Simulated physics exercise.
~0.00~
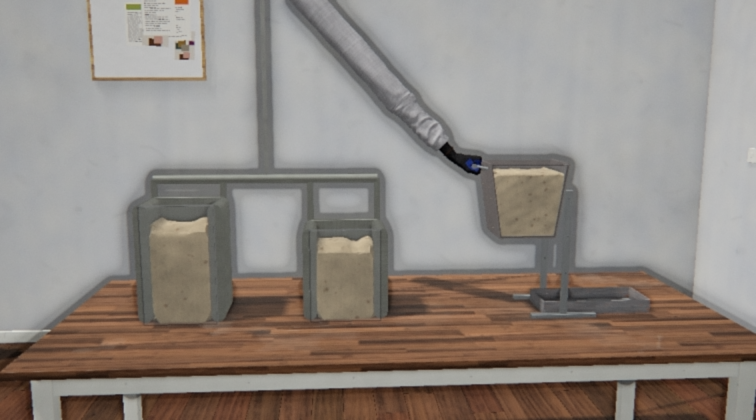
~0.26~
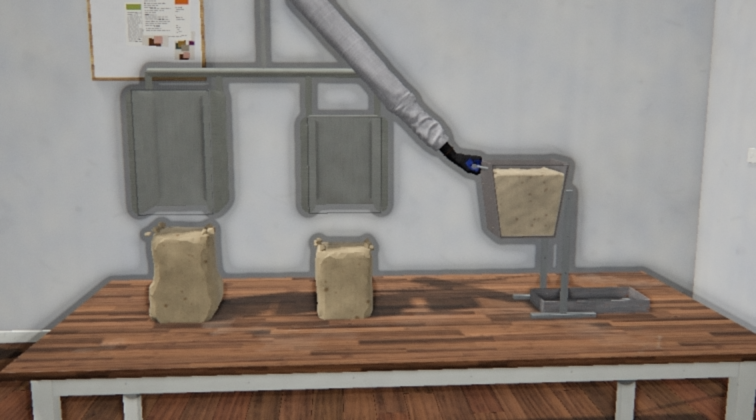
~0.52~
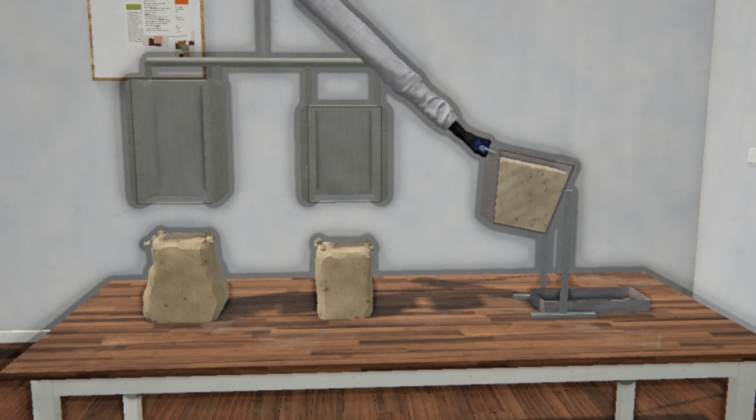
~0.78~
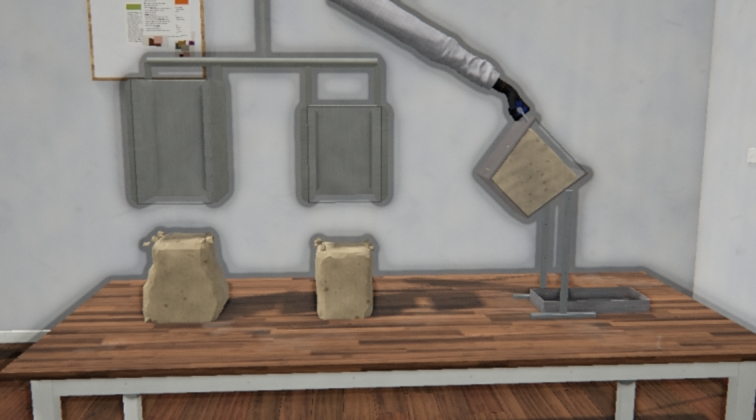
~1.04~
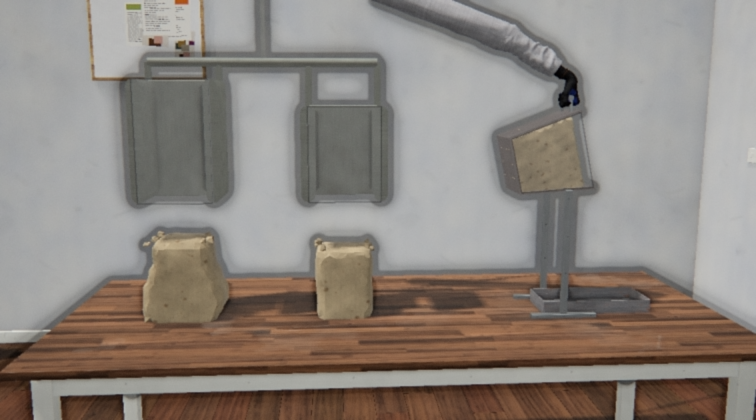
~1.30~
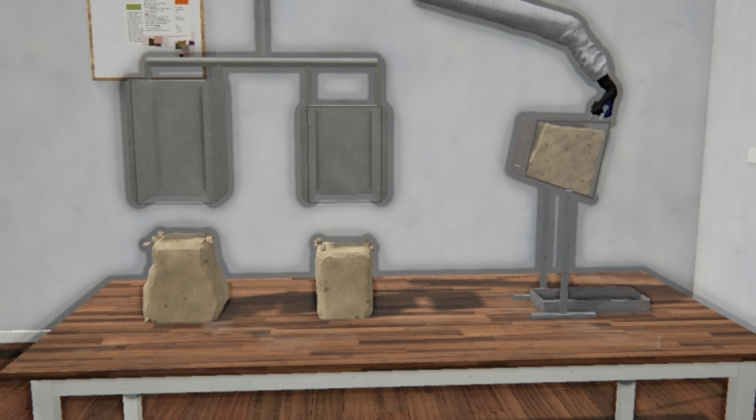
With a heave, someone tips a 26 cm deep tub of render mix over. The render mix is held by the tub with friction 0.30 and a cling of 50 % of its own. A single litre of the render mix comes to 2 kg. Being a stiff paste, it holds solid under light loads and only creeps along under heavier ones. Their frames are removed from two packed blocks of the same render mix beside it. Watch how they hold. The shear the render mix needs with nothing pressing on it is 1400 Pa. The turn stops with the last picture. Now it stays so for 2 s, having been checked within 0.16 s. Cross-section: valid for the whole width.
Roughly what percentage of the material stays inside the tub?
0 %.
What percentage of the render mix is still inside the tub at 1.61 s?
Some 70 per cent.
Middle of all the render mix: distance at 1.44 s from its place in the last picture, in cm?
I'd estimate roughly 4 centimetres.
After 1.44 s, the tub is at 100 degrees and holds 93 %.
After 1.61 s, the tub is at 100 degrees and holds 70 %.
After 1.78 s, the tub is at 100 degrees and holds 43 %.
After 1.95 s, the tub is at 100 degrees and holds 10 %.
After 3.30 s, at the end, the tub is at 100 degrees and holds 0 %.
